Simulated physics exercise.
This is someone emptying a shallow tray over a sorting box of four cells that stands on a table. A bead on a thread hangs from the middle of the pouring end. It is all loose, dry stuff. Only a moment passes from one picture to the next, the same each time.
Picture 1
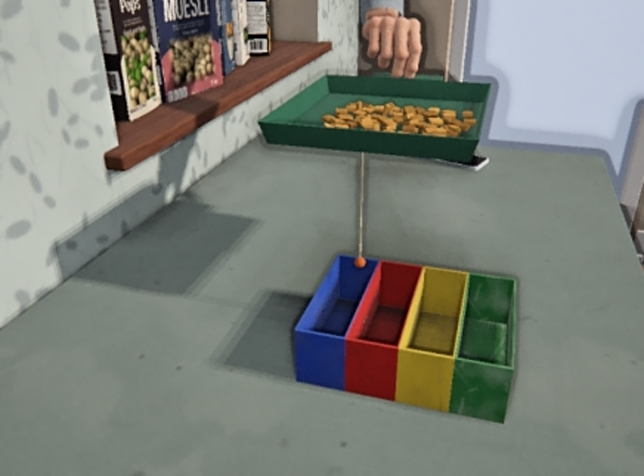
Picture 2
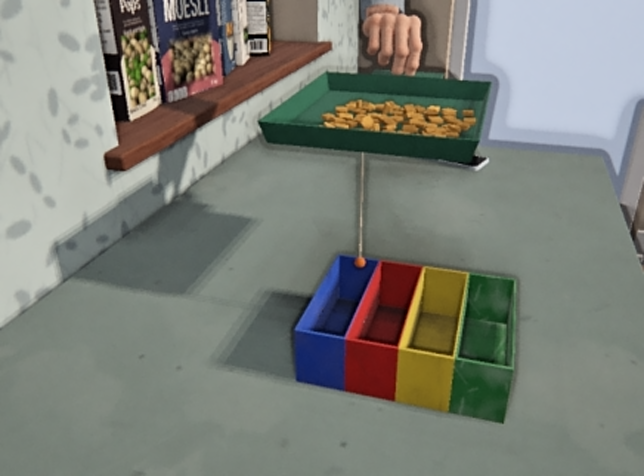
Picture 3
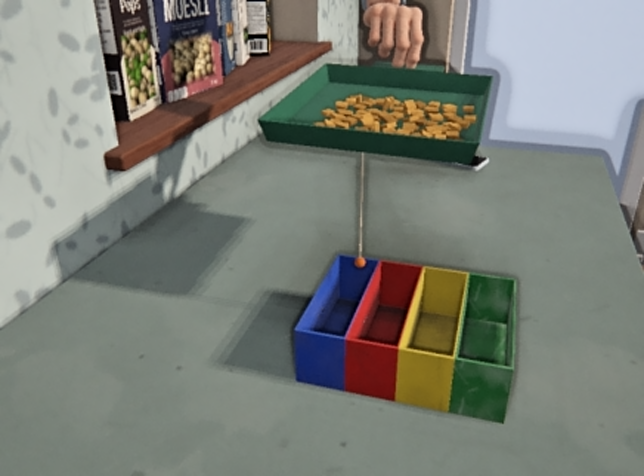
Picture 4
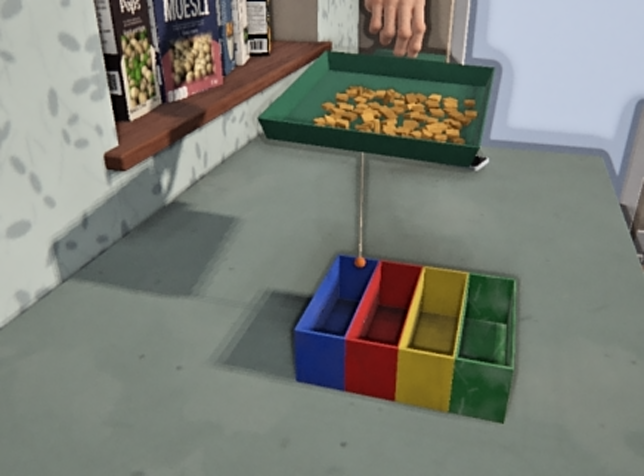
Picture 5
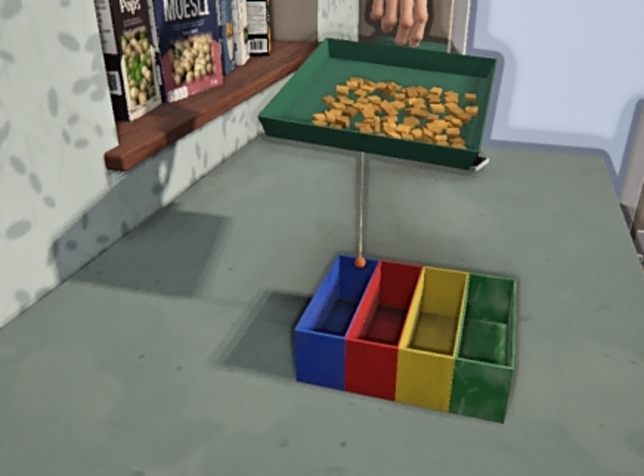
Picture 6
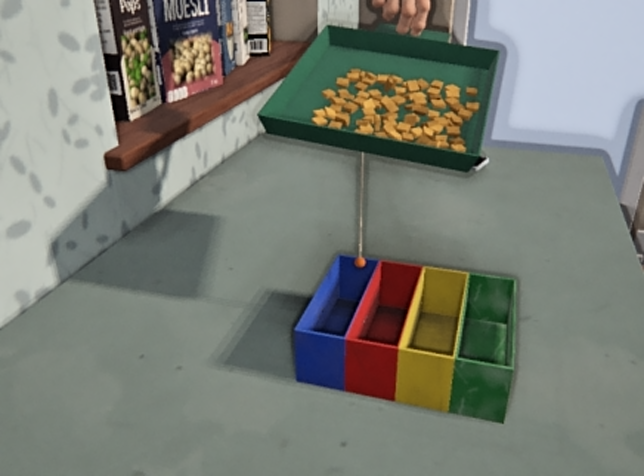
A green tray of cereal squares, held at the back by a hand, slowly tilted as its far side rose and its front right corner dipped slightly above a box of blue, red, yellow and green cells.
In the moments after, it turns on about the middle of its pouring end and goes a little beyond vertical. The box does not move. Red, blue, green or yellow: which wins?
The yellow cell gets the most.
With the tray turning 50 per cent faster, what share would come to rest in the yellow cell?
About 70 per cent.
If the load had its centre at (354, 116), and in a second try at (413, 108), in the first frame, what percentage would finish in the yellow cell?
About 60 and 70 per cent.
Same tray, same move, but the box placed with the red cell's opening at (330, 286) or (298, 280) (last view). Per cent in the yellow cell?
About 10 and 0 per cent.
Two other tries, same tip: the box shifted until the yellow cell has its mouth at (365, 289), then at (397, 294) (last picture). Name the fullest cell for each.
One: The cell in green. Two: The green cell.
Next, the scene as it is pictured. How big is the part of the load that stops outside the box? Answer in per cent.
Near 0 %.
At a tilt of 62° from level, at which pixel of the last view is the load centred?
Close to (419, 122).
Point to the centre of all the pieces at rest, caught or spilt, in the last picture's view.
Around (434, 347).
Shortly afterwards, tray tipped steeply; the whole lot on the tray.
Next, tray tipped past a quarter turn; near two thirds on the tray; a little in the yellow cell; only a few in the red cell; near a quarter falling or outside the box.
Some moments later, tray tipped past a quarter turn; the bulk in the yellow cell; near a quarter in the red cell; a little in the green cell; only a few in the blue cell.
In the end, tray tipped past a quarter turn; the bulk in the yellow cell; near a quarter in the red cell; a little in the green cell; only a few in the blue cell.
